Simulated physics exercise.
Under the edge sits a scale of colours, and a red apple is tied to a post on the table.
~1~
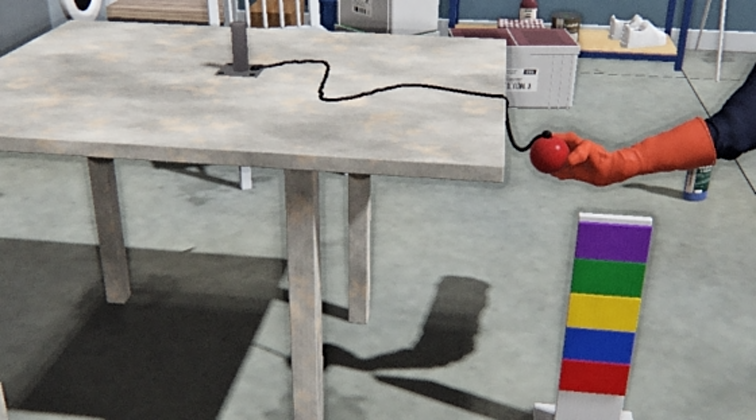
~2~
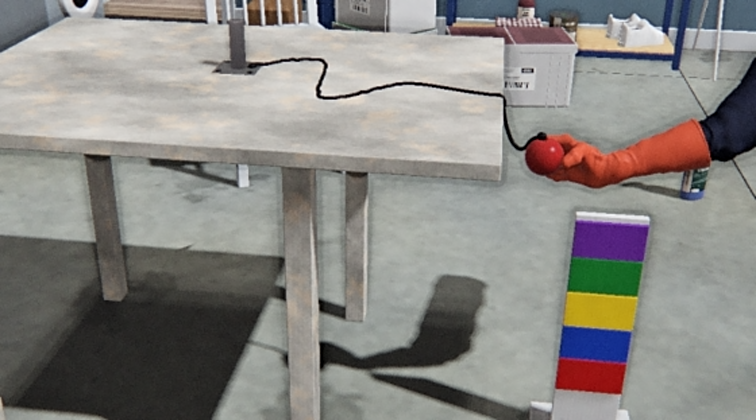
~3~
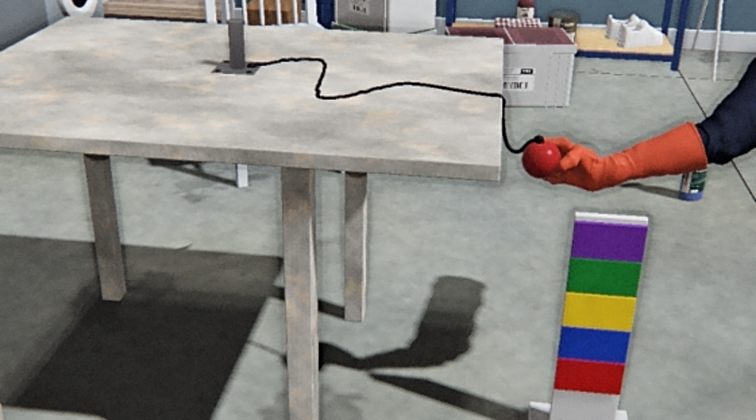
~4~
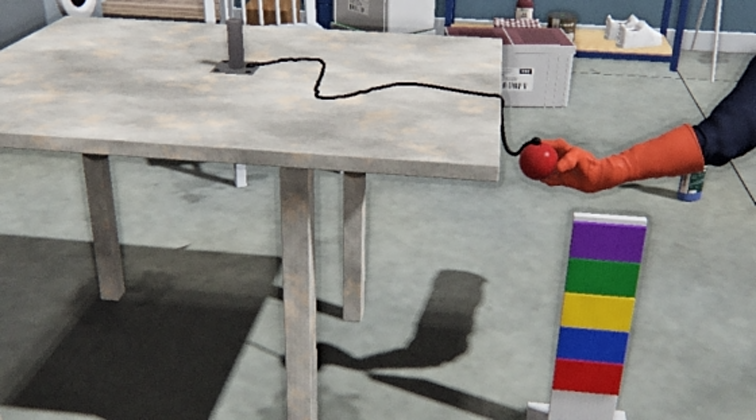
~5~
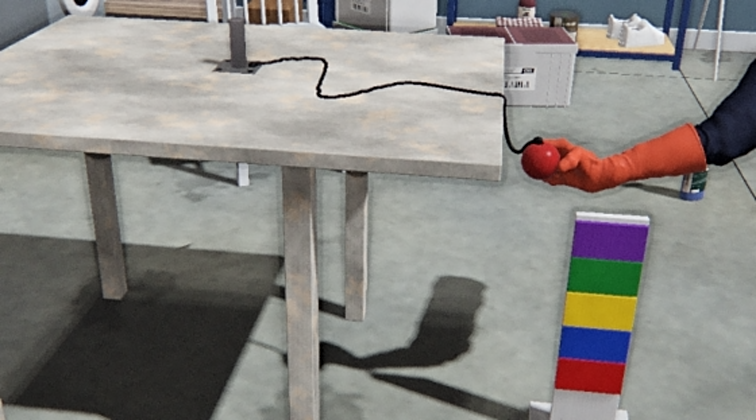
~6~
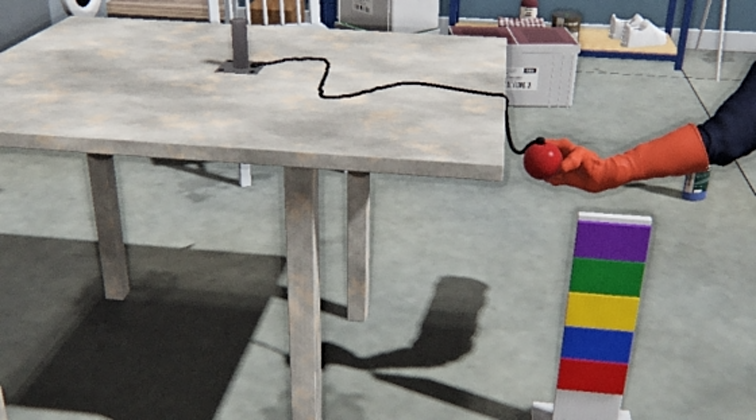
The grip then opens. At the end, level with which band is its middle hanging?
Level with blue.
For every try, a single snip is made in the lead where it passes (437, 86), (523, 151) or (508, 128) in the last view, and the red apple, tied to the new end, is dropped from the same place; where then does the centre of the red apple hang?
Try 1: (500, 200); try 2: (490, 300); try 3: (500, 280).
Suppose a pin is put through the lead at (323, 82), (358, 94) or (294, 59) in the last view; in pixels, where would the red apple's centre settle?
They end up at (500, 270), (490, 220) and (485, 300).
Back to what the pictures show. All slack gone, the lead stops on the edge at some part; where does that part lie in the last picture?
The bit in question sits close to (369, 92).
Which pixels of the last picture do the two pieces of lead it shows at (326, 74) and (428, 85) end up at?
The first at (383, 82), the second at (496, 165).
Soon after, apple near (513, 323); level with blue.
After that, apple near (470, 308); level with blue.
And then, apple near (498, 329); level with blue.
In the end, apple near (483, 324); level with blue. At blue.
